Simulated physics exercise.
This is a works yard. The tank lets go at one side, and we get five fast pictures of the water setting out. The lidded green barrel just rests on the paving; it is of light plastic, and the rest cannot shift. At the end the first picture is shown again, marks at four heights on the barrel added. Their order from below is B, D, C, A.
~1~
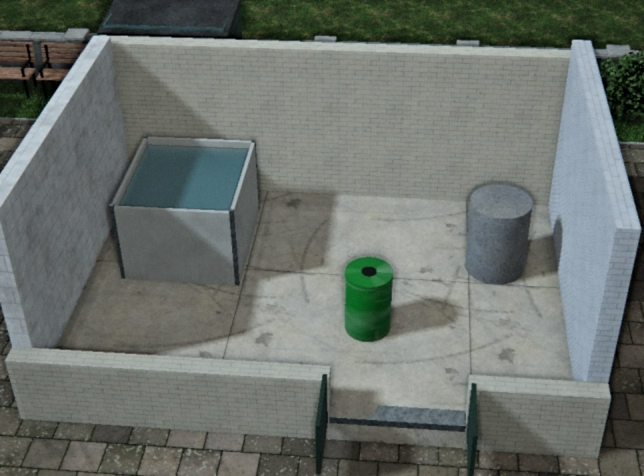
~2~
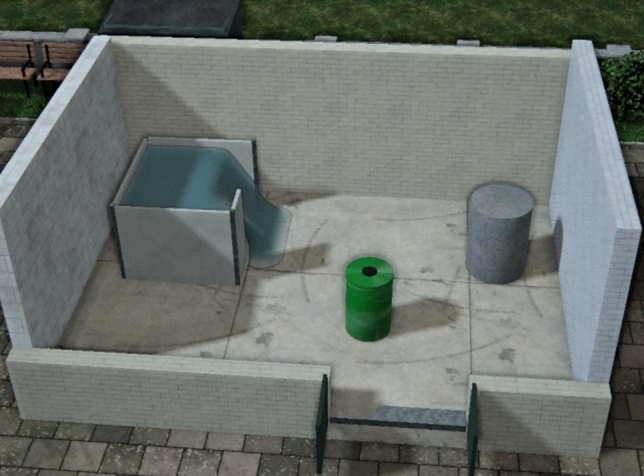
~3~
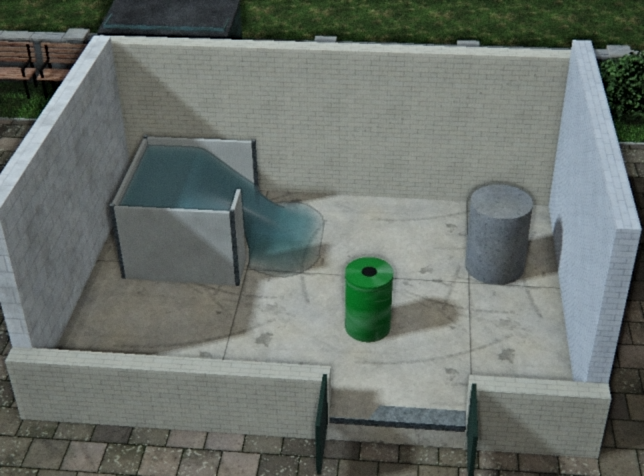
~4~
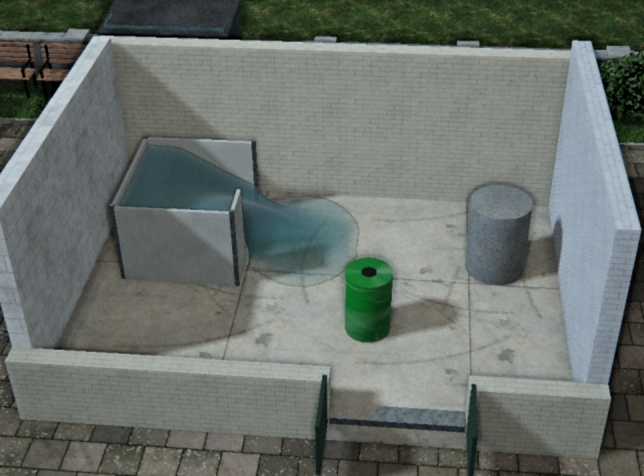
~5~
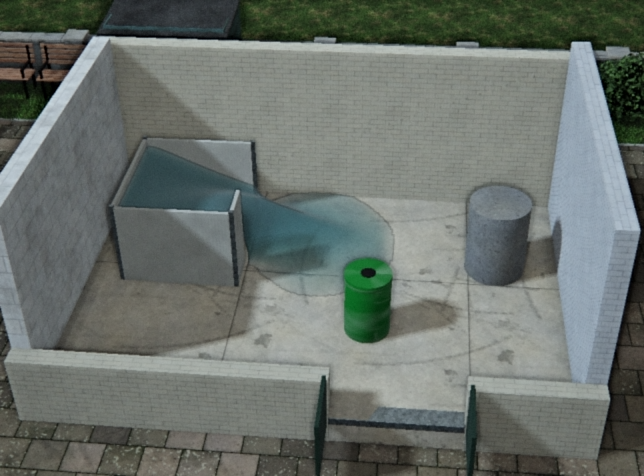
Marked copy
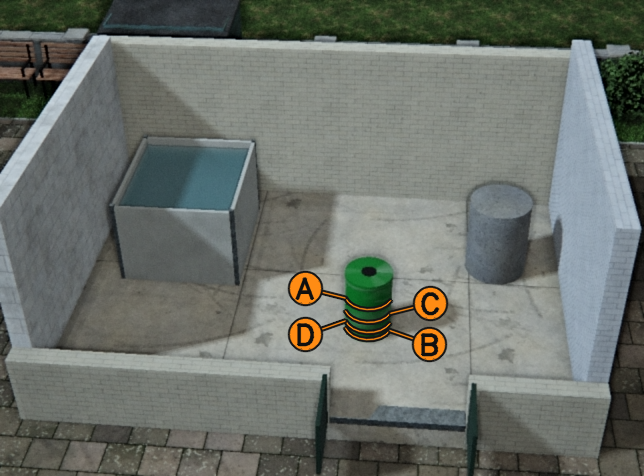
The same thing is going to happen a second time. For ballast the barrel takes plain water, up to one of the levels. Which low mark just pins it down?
Choose D.
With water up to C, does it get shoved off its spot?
No, that is safe.
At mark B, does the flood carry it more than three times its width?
No.
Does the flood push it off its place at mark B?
Yes, that goes wrong.
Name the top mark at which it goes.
The answer is B.
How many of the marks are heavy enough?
Three of the four.
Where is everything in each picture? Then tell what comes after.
The first picture shows lid of the green barrel at (368, 272); tank full, its middle at (187, 178); open gate at (399, 374).
In the second picture, 2 % of the ground wet, in view closest to the barrel at (265, 265).
In the third picture, 6 % of the ground wet, in view closest to the barrel at (292, 269).
In the fourth picture, 10 % of the ground wet, in view closest to the barrel at (325, 274).
The fifth picture shows lid of the green barrel at (368, 273); 15 % of the ground wet, in view closest to the barrel at (327, 292).
On the marked copy, A at (366, 309); B at (366, 339); C at (366, 322); D at (366, 332); from the bottom up B, D, C, A.
If A is chosen, it does not move.
If B is chosen, it is pushed about twice its own width away.
If C is chosen, it does not move.
If D is chosen, it does not move.
